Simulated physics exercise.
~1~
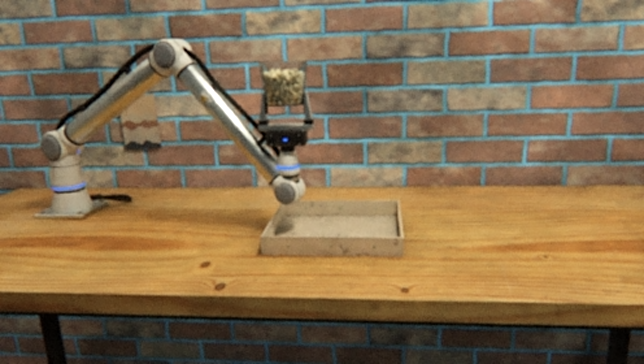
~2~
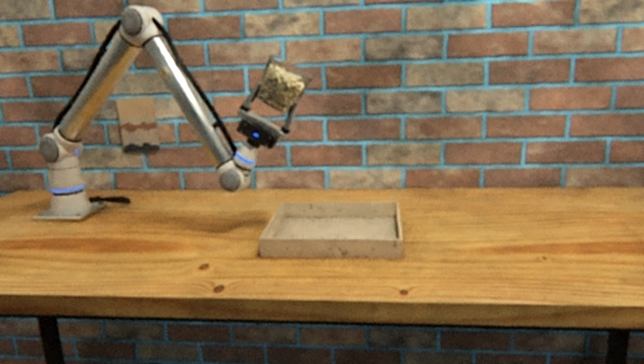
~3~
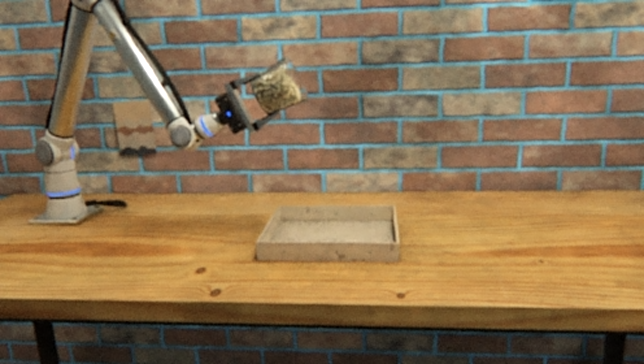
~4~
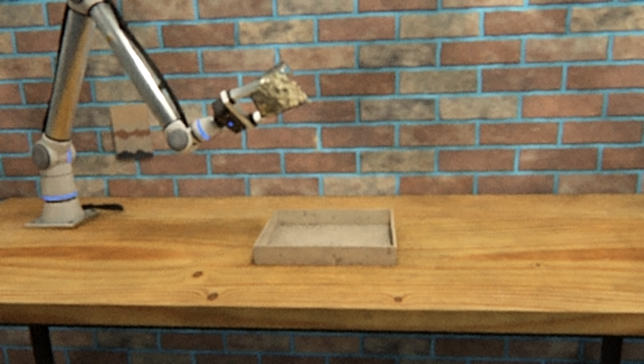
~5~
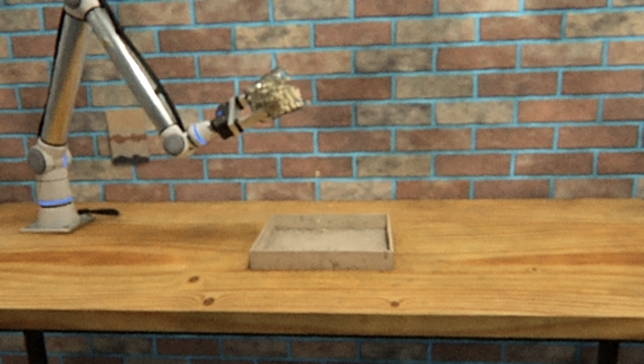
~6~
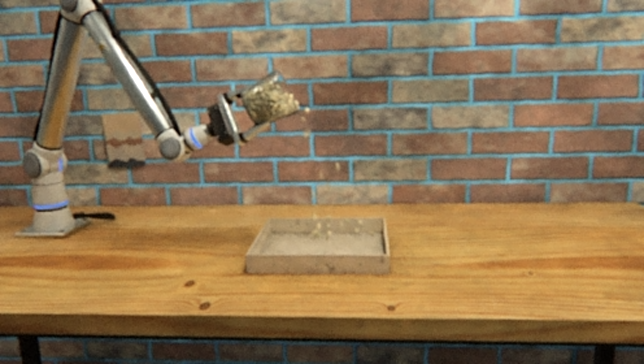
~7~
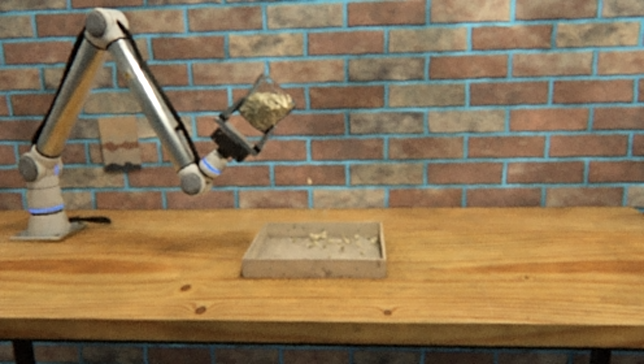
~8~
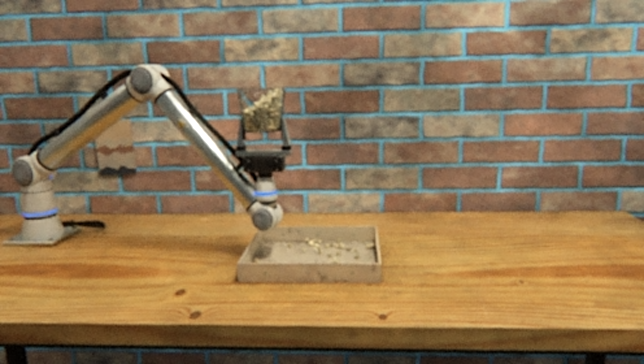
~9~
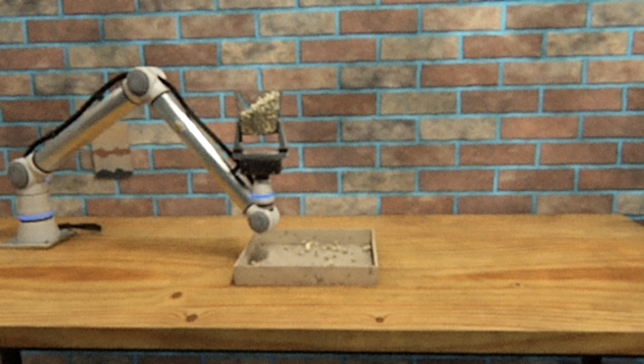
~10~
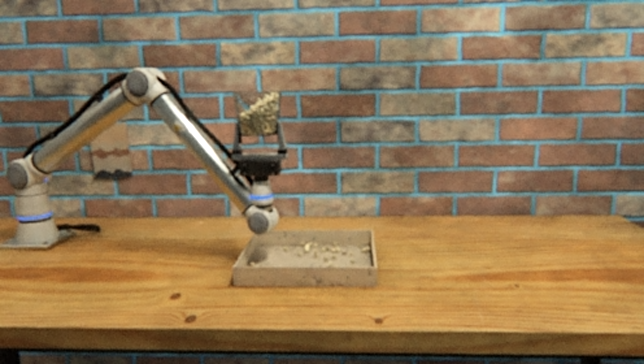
At the start, a robot arm on a wooden table holds an upright clear cup of dried beans above a shallow tray, with a brick wall behind. The arm lifts and draws back to the left, tipping the cup over toward the right until it lies on its side. A few beans spill from the rim and drop into the tray, scattering across its bottom. The arm then lowers and swings the cup back upright. It ends holding the cup still above the tray, with most of the beans inside and a small scattering below.
